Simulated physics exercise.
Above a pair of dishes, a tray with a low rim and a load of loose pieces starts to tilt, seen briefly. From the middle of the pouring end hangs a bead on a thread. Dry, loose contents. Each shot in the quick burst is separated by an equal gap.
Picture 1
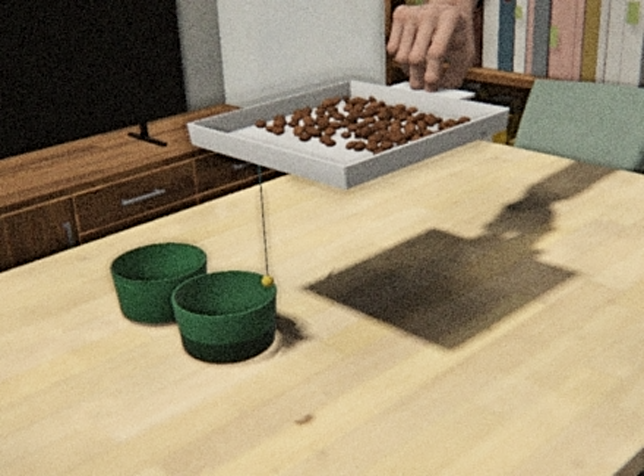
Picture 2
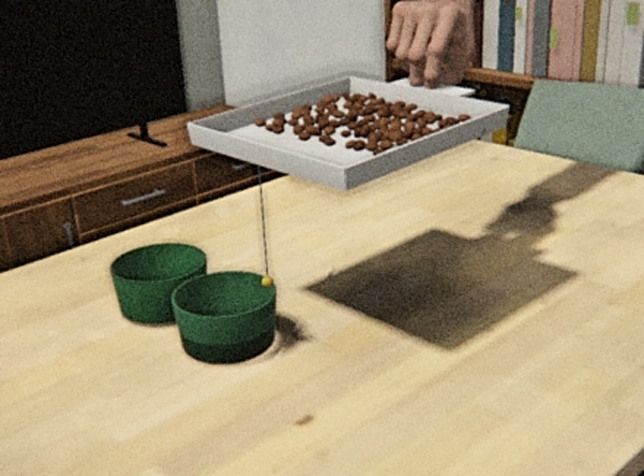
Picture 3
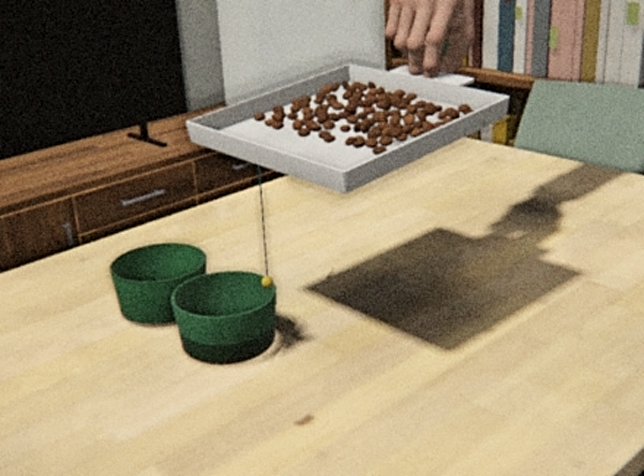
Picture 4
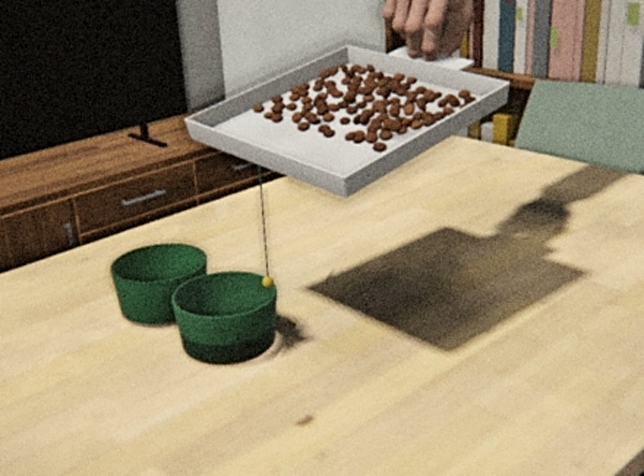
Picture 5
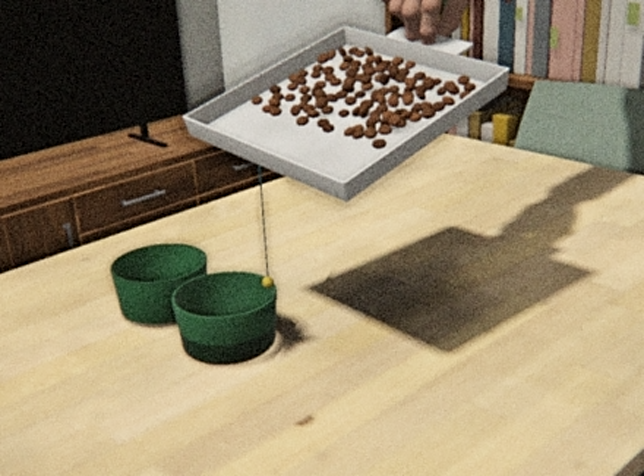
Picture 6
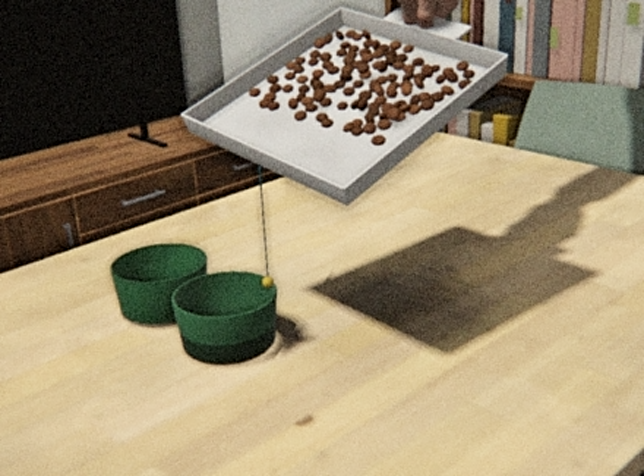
Above a pale wooden table with two green dishes and a small yellow bead on a thread, a hand raised the far side of a white tray of brown kibble, tilting it steadily toward the front.
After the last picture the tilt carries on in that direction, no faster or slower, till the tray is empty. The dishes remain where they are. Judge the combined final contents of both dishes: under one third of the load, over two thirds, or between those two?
The dishes are left with a scant portion, below a third.
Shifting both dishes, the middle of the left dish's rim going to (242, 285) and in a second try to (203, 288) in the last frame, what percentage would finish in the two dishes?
In order: 60 percent and 40 percent.
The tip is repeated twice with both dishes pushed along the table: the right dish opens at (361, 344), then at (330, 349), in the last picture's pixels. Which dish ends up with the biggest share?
Try one: The rightmost one; try two: The rightmost one.
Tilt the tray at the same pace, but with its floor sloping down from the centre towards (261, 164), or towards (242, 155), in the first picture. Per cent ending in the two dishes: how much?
Lab note: Try one about 30 %, try two 60 %.
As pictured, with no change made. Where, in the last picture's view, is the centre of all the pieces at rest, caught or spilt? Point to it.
Centre at rest: Close to (313, 394).
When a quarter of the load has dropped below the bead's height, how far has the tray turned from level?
A tilt of roughly 85°.
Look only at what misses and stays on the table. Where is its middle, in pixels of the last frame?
Their resting centre is at about (313, 395).
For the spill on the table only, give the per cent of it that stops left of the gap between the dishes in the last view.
10 %, near enough.
Shortly afterwards, tray tipped steeply; the bulk on the tray; a little in the air.
Next, tray tipped past a quarter turn; near a third on the tray; only a few in the right dish; near half outside both; a little in the air.
Some moments later, tray tipped past a quarter turn; only a few in the right dish; all but a few outside both.
In the end, tray tipped past a quarter turn; only a few in the right dish; none at all in the left dish; all but a few outside both.
